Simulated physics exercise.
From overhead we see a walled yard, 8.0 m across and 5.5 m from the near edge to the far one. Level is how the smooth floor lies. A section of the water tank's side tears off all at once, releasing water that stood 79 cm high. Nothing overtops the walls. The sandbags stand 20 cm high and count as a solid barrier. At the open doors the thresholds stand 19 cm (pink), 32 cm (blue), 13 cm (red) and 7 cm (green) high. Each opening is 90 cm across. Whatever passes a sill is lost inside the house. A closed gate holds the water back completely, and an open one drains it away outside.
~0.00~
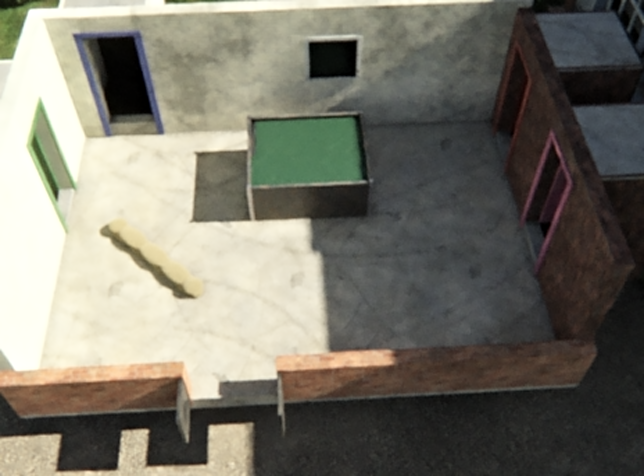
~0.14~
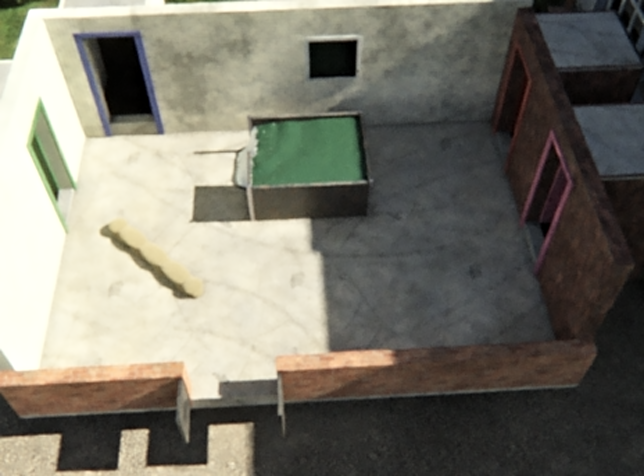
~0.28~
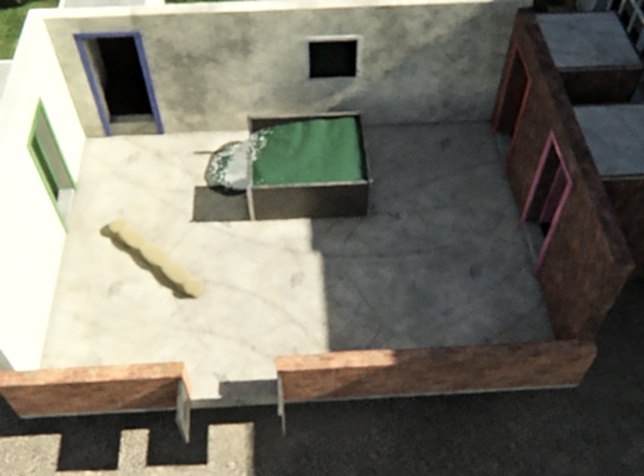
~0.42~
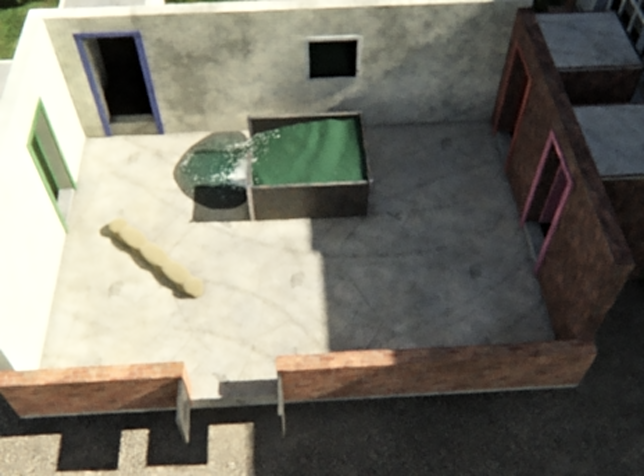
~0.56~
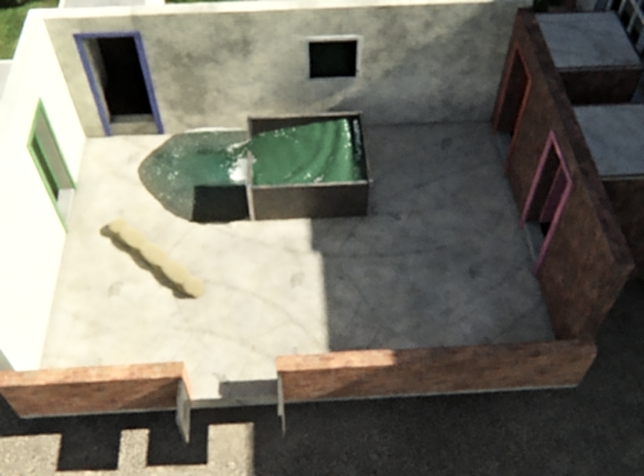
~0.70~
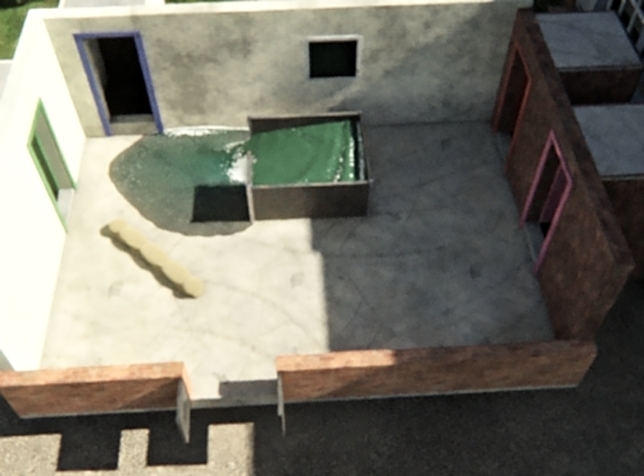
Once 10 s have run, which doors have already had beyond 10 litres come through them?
Outcome: At the pink door the total will be lower than the limit; at the blue door the total will be lower than the limit; at the red door the total will be lower than the limit; at the green door the total will be higher than the limit.
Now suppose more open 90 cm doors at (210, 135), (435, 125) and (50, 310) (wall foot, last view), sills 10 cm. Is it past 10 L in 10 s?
Door 1: Higher; door 2: Lower; door 3: Lower.
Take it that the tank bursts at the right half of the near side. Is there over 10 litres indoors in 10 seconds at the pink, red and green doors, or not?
Then it goes pink fine, red fine, green fine.
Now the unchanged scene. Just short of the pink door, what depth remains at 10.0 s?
It's some 7.5 centimetres deep.
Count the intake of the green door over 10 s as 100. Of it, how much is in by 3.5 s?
It comes to about 50 per cent.
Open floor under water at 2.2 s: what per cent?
Wet share: Near 20 percent.
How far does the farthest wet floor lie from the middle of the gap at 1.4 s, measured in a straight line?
I'd put it close to 3.6 m.
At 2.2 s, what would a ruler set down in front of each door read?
Door by door in cm, pink shows 0, blue shows 24, red shows 0, green shows 24.
After 1.4 s water covers 20 % of the floor and is deepest (50 cm) near (86, 138); pink door not reached, blue door 18 cm at the sill, 0 L in, red door not reached, green door 14 cm at the sill, 12 L in.
After 2.2 s water covers 20 % of the floor and is deepest (45 cm) near (92, 151); pink door not reached, blue door 24 cm at the sill, 0 L in, red door not reached, green door 24 cm at the sill, 100 L in.
After 3.5 s water covers 40 % of the floor and is deepest (28 cm) near (139, 156); pink door not reached, blue door 25 cm at the sill, 2 L in, red door not reached, green door 19 cm at the sill, 195 L in.
After 6.0 s water covers 60 % of the floor and is deepest (18 cm) near (68, 224); pink door not reached, blue door 15 cm at the sill, 2 L in, red door not reached, green door 17 cm at the sill, 313 L in.
After 10.0 s water covers 90 % of the floor and is deepest (10 cm) near (68, 224); pink door 8 cm at the sill, 0 L in, blue door 9 cm at the sill, 2 L in, red door 1 cm at the sill, 0 L in, green door 10 cm at the sill, 407 L in.
